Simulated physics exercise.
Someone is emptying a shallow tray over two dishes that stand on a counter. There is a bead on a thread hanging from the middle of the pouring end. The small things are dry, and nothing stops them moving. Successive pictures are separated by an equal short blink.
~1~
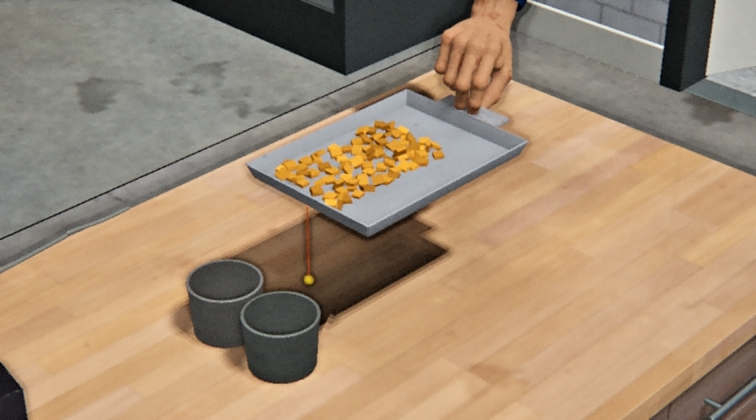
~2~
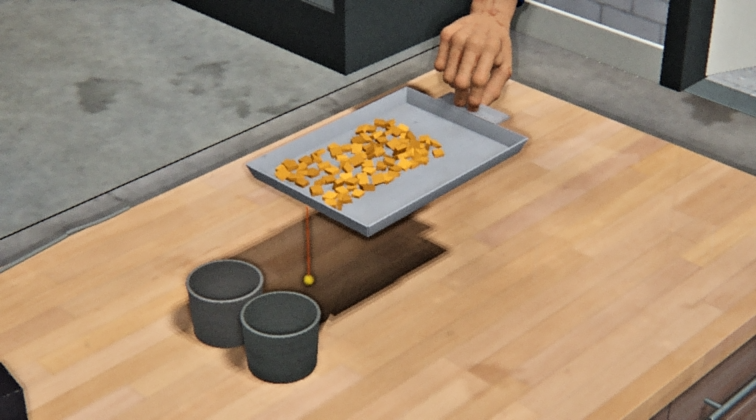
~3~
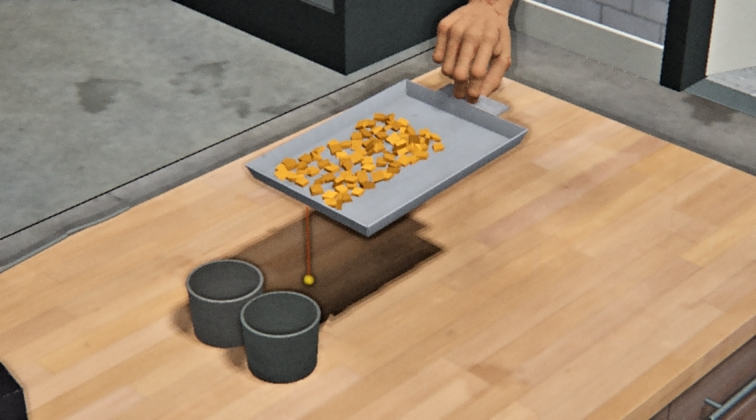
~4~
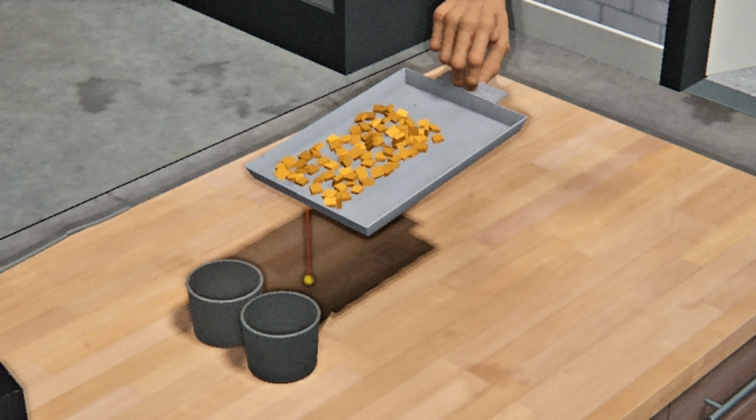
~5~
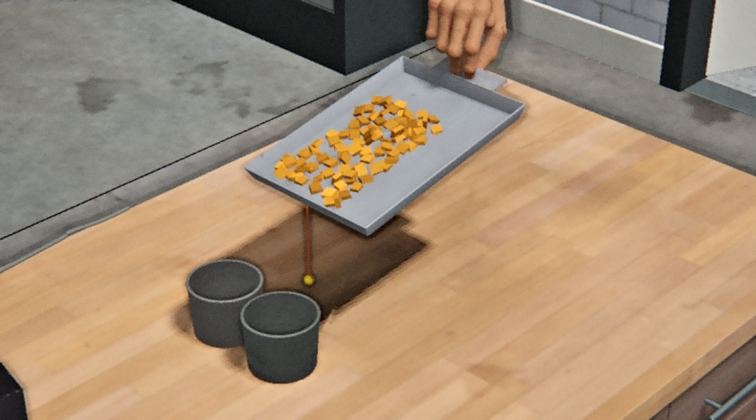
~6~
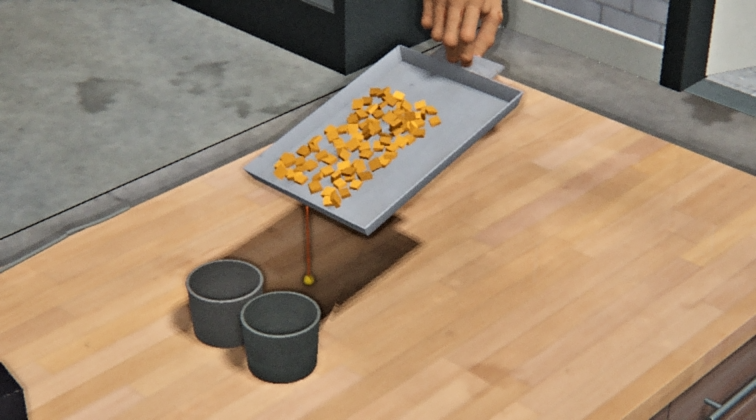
A hand gradually raises the back of a gray tray of small orange pieces above two dark dishes.
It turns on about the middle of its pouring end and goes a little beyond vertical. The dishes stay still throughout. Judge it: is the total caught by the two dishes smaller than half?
No.
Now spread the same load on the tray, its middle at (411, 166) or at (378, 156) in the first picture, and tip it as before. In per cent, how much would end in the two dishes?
Around 70 then around 80 per cent.
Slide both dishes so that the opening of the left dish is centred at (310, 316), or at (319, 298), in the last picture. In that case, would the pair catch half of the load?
Held in all, by try: A smaller portion, then a smaller portion.
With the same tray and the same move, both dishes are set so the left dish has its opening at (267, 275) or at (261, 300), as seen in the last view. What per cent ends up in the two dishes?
You'd get 50 in a hundred first and 70 in a hundred after that.
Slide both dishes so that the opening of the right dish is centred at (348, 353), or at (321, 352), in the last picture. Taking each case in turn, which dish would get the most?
The first try: The left-side dish. The second: The left-side dish.
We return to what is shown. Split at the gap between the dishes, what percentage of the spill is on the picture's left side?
Share to the left: Near 40 per cent.
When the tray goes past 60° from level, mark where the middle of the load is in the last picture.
Roughly at (297, 173).
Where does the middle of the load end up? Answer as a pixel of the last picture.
Around (263, 348).
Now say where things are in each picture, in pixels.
In the first frame, corners of the pouring end at (254, 164) and (368, 222), level; middle of the load at (373, 155), small crackers; left dish at (198, 315); right dish at (253, 350); bead on its thread at (309, 280).
In the second frame, corners of the pouring end at (254, 164) and (368, 222), level; middle of the load at (373, 154).
In the third frame, corners of the pouring end at (253, 164) and (367, 222), tipped barely, level across its low end; middle of the load at (373, 150).
In the fourth frame, corners of the pouring end at (253, 165) and (367, 222), tipped a little, level across its low end; middle of the load at (372, 145).
In the fifth frame, corners of the pouring end at (252, 166) and (366, 222), tipped a little, level across its low end; middle of the load at (371, 139).
In the sixth frame, corners of the pouring end at (251, 167) and (365, 222), tipped clearly, level across its low end; middle of the load at (357, 138); left dish at (198, 315); right dish at (253, 350).
Soon after the last picture, tray tipped steeply; all on the tray.
A little later, tray tipped right over; about half on the tray; a small part in the right dish; about a quarter in the left dish; a stray few outside both; a small part in the air.
Later still, tray tipped past a quarter turn; about a third in the right dish; about half in the left dish; a small part outside both.
At rest, tray tipped past a quarter turn; about a third in the right dish; about half in the left dish; a small part outside both.
